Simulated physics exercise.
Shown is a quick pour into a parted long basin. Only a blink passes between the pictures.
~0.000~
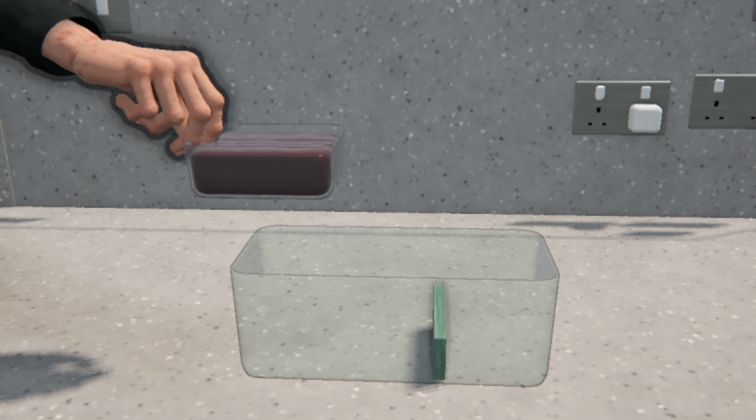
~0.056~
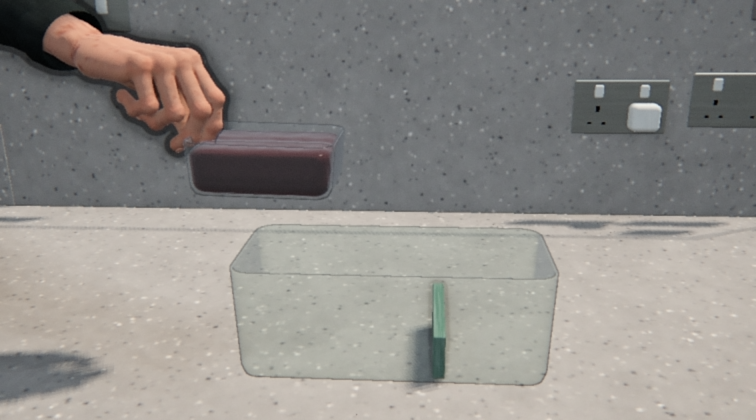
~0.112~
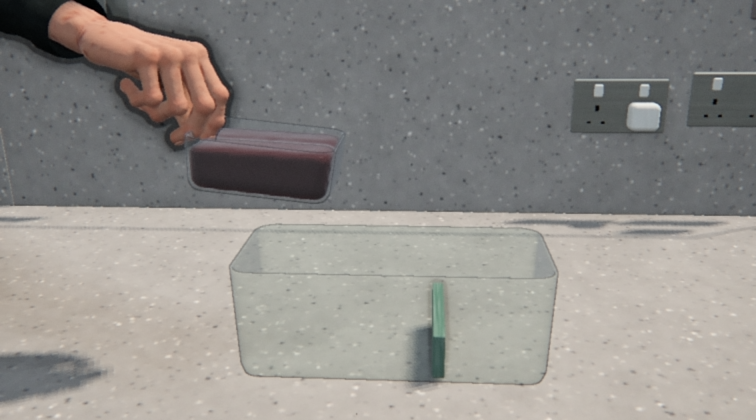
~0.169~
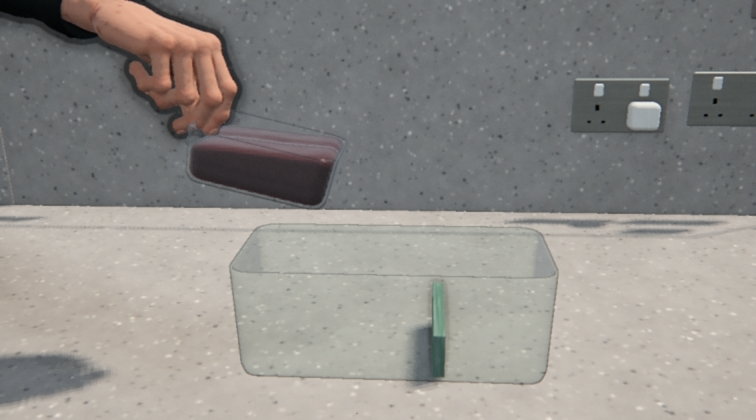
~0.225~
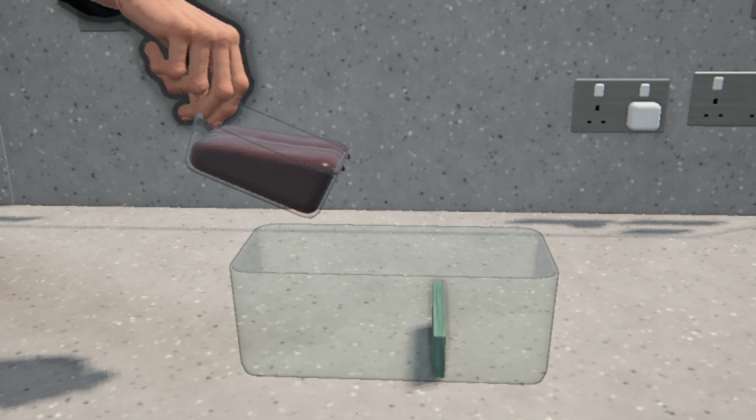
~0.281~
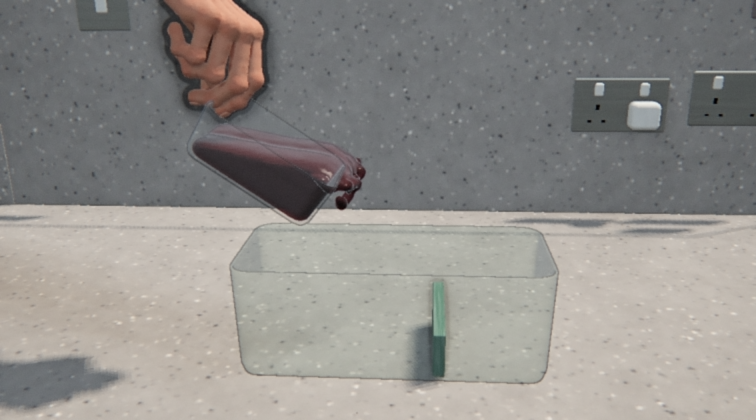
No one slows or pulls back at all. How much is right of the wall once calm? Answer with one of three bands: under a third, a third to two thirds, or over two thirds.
Under a third.
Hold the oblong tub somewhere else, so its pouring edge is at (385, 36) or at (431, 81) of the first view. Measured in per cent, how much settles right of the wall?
You'd get 55 percent from the first and 70 percent from the second.
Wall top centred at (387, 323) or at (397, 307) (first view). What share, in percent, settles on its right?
Case 1: 50 %; case 2: 35 %.
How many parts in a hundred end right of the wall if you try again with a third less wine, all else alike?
Estimated share: Close to 0 per cent.
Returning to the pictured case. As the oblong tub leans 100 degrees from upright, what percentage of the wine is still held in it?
It still holds close to 5 per cent at that lean.
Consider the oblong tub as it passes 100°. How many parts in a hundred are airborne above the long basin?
Roughly 10 per cent.
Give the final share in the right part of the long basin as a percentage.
Roughly 5 percent of it.
A moment on, the oblong tub is tipped right over and 4 per cent is still to pour, 85 is left of the wall and 0 right of it.
Next, the oblong tub is tipped right over and 0 per cent is still to pour, 88 is left of the wall and 7 right of it.
Then the oblong tub is tipped right over and 0 per cent is still to pour, 88 is left of the wall and 7 right of it.
Later the oblong tub is tipped right over and 0 per cent is still to pour, 88 is left of the wall and 7 right of it.
Finally, 88 per cent lies left of the wall, 7 right of it and 5 outside.
